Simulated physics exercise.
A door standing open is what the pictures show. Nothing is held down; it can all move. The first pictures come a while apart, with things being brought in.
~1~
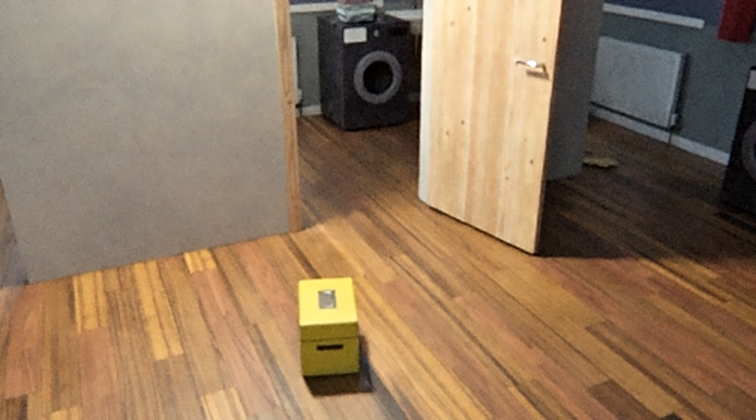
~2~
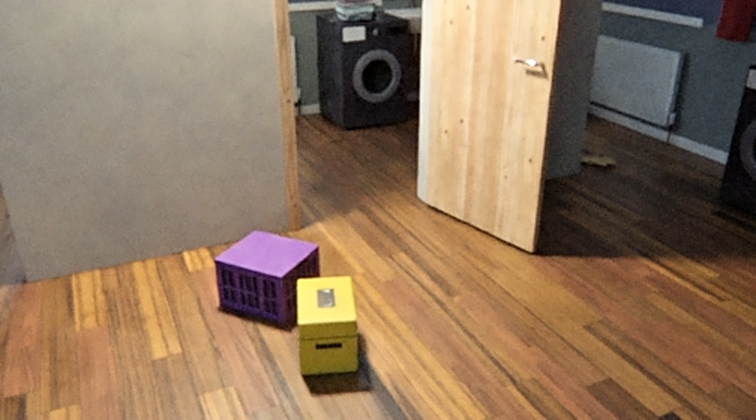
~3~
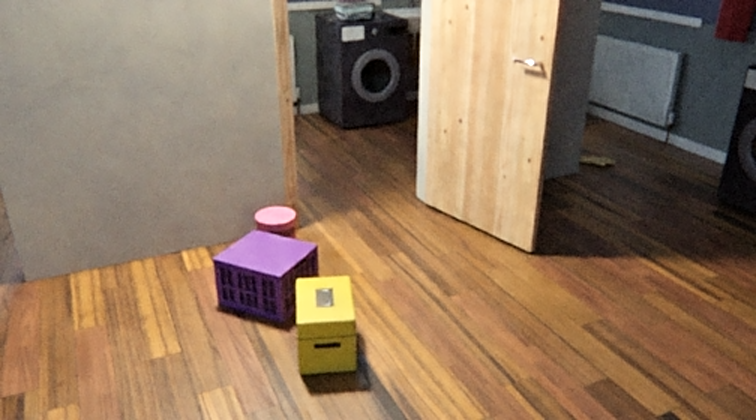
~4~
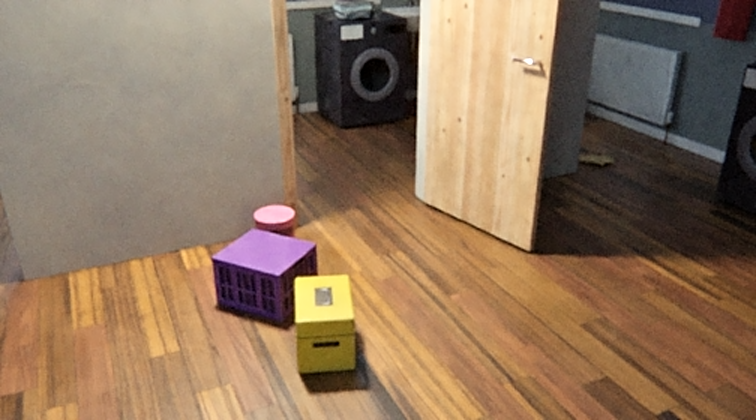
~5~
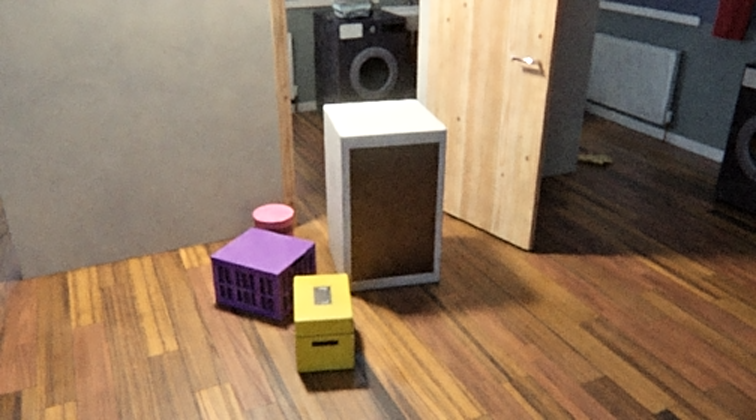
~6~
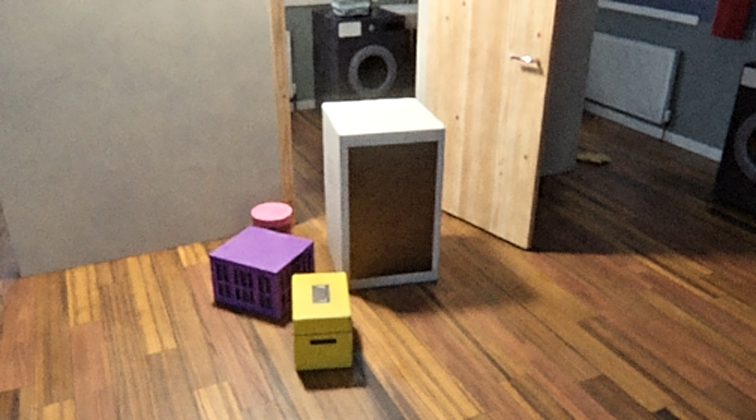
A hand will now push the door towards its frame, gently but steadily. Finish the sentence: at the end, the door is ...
... still partly open.
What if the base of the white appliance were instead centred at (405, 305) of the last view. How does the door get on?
The door goes all the way after that.
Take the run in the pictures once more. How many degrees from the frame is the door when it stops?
It stays open at around 65°.
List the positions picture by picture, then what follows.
In the first frame, door wide open and still; yellow toolbox (328, 325).
In the second frame, door wide open and still; purple crate (269, 275); yellow toolbox (327, 324).
In the third frame, door wide open and still; purple crate (268, 274).
In the fourth frame, door wide open and still; yellow toolbox (325, 323).
In the fifth frame, door wide open and still; purple crate (266, 272); yellow toolbox (323, 321).
In the sixth frame, door wide open and still; white appliance (380, 192).
Then, 0.40 s on from there, door at 98°.
Then, 0.70 s on from there, door at 84°.
Then, 0.80 s on from there, door at 79°.
Then, 1.00 s on from there, door at 66°.
In the end, door at 65°; all 4 unmoved. At the end, from the last picture's camera, white appliance near (379, 192).
